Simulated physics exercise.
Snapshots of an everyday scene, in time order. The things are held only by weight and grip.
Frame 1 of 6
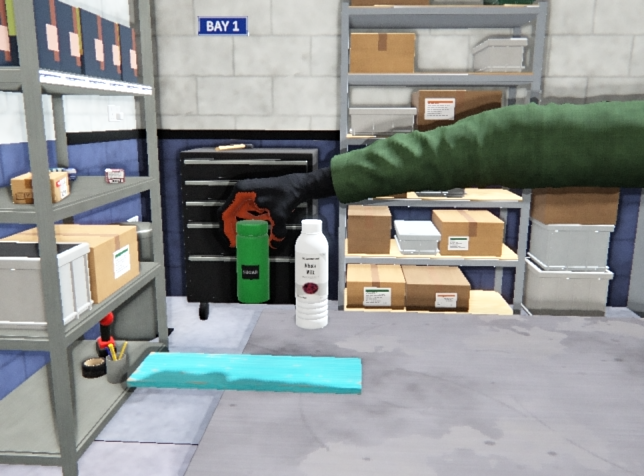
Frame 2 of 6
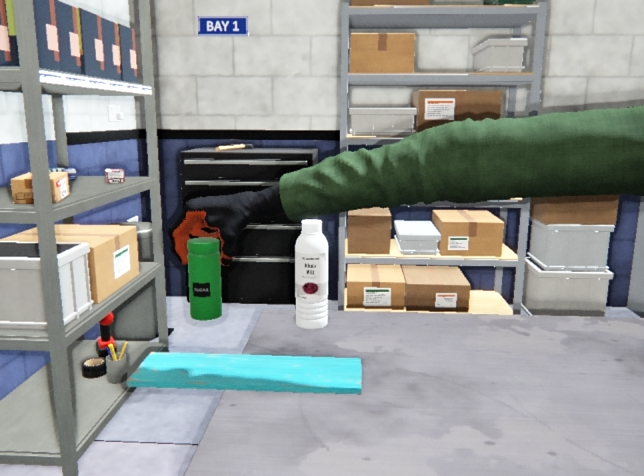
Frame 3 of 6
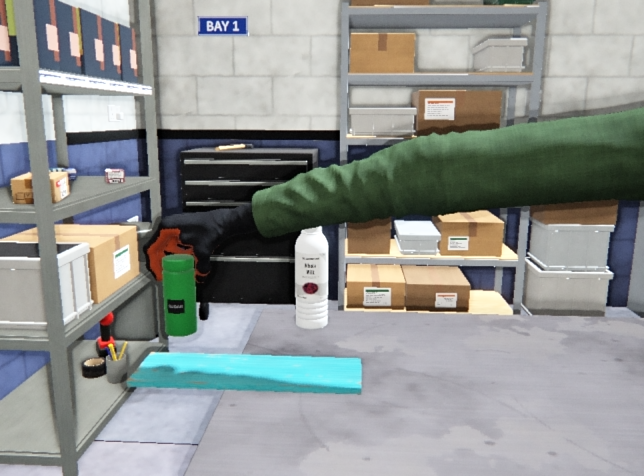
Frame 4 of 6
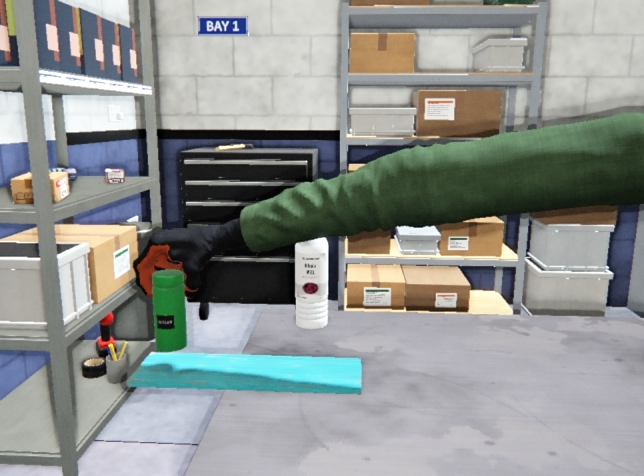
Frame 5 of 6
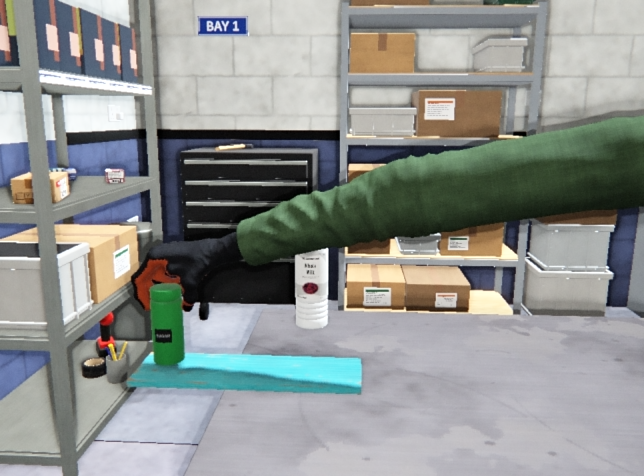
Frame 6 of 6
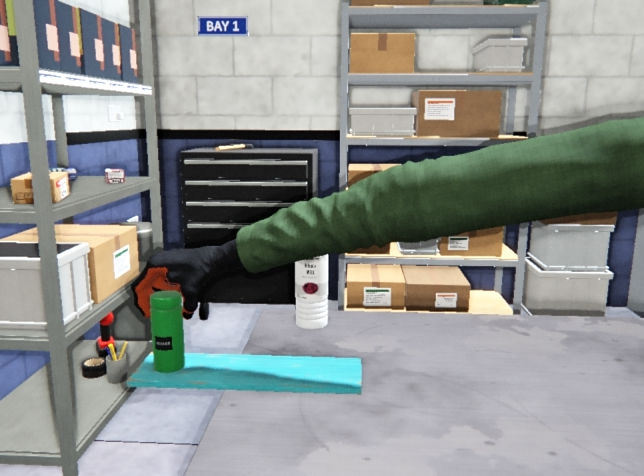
A green shaker, held by a gloved hand on a green-sleeved arm, moved left past a white bottle and came down onto the left end of a bright blue strip.
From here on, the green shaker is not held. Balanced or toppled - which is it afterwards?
It loses its footing.
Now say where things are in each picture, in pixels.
Coming down; green shaker (253, 261); white bottle (312, 274), in the first frame.
Coming down; green shaker (205, 278); white bottle (312, 274), in the second frame.
Coming down; green shaker (180, 295); white bottle (312, 274), in the third frame.
Coming down; green shaker (170, 310); white bottle (312, 274), in the fourth frame.
Coming down; green shaker (167, 323); white bottle (312, 274), in the fifth frame.
In place under the hand; green shaker (168, 331); white bottle (312, 274), in the sixth frame.
Then, 0.40 s past the last view, green shaker now down on the floor or falling; turquoise board rocked 64° from its first pose.
Then, 0.60 s past the last view, turquoise board now down on the floor or falling.
Then, 0.70 s past the last view, things are still on the move.
Finally, down on the floor or falling, turquoise board and green shaker; white bottle still in place. The board tips off the edge.
